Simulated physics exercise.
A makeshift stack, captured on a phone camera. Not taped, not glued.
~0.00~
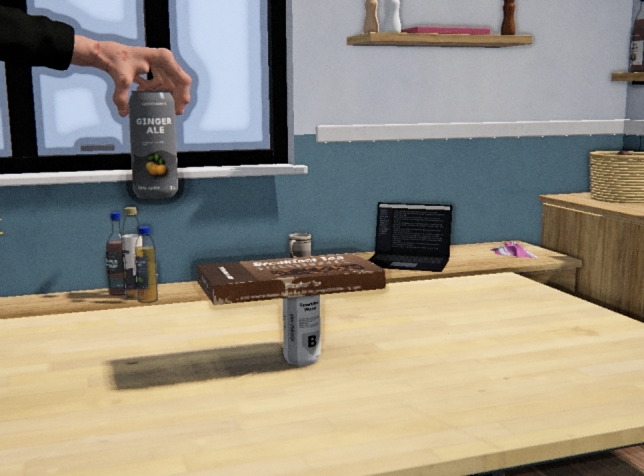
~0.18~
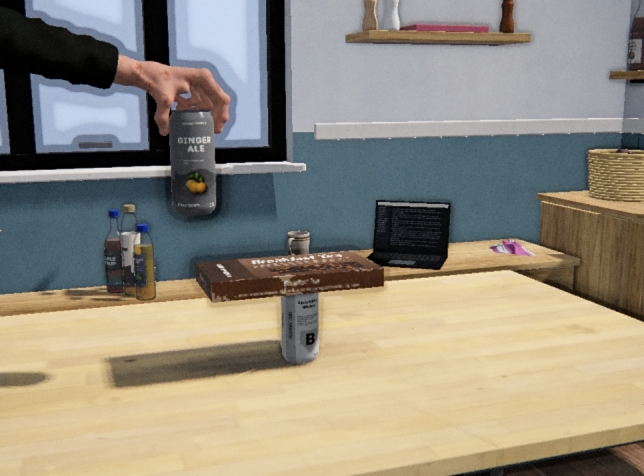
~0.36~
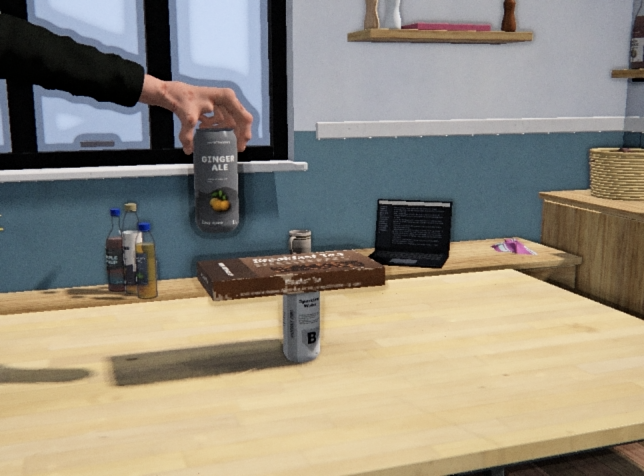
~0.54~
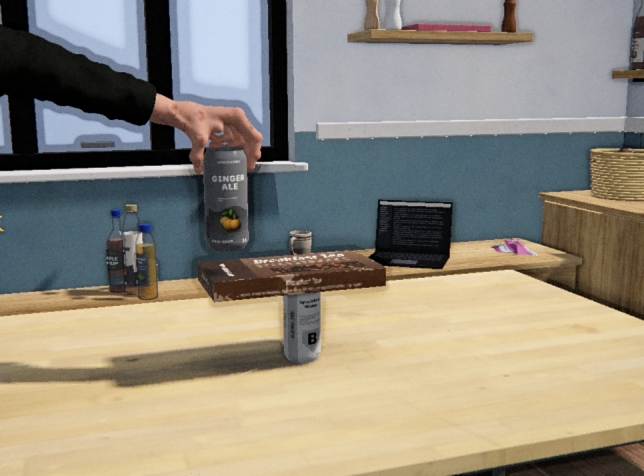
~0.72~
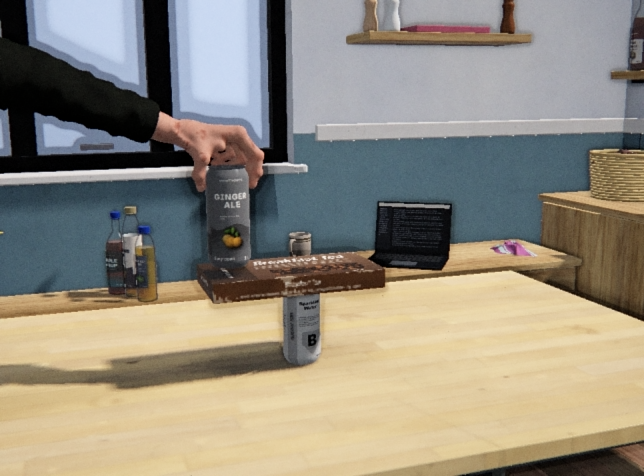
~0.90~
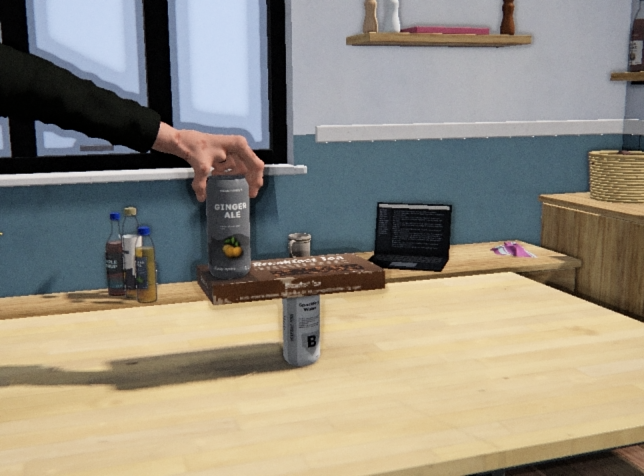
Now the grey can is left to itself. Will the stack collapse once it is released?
Yes, it collapses.
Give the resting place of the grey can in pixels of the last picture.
Close to pixel (168, 366).
After 1.40 s, grey can now fallen; brown packet turned 56° from how it was put.
After 1.90 s, brown packet turned 52° from how it was put; white can turned 23° from how it was put.
After 2.20 s, brown packet and white can now fallen.
In the end (2.6 s), fallen, brown packet, white can and grey can. At the end, from the last picture's camera, grey can near (168, 366). The stack gives way.
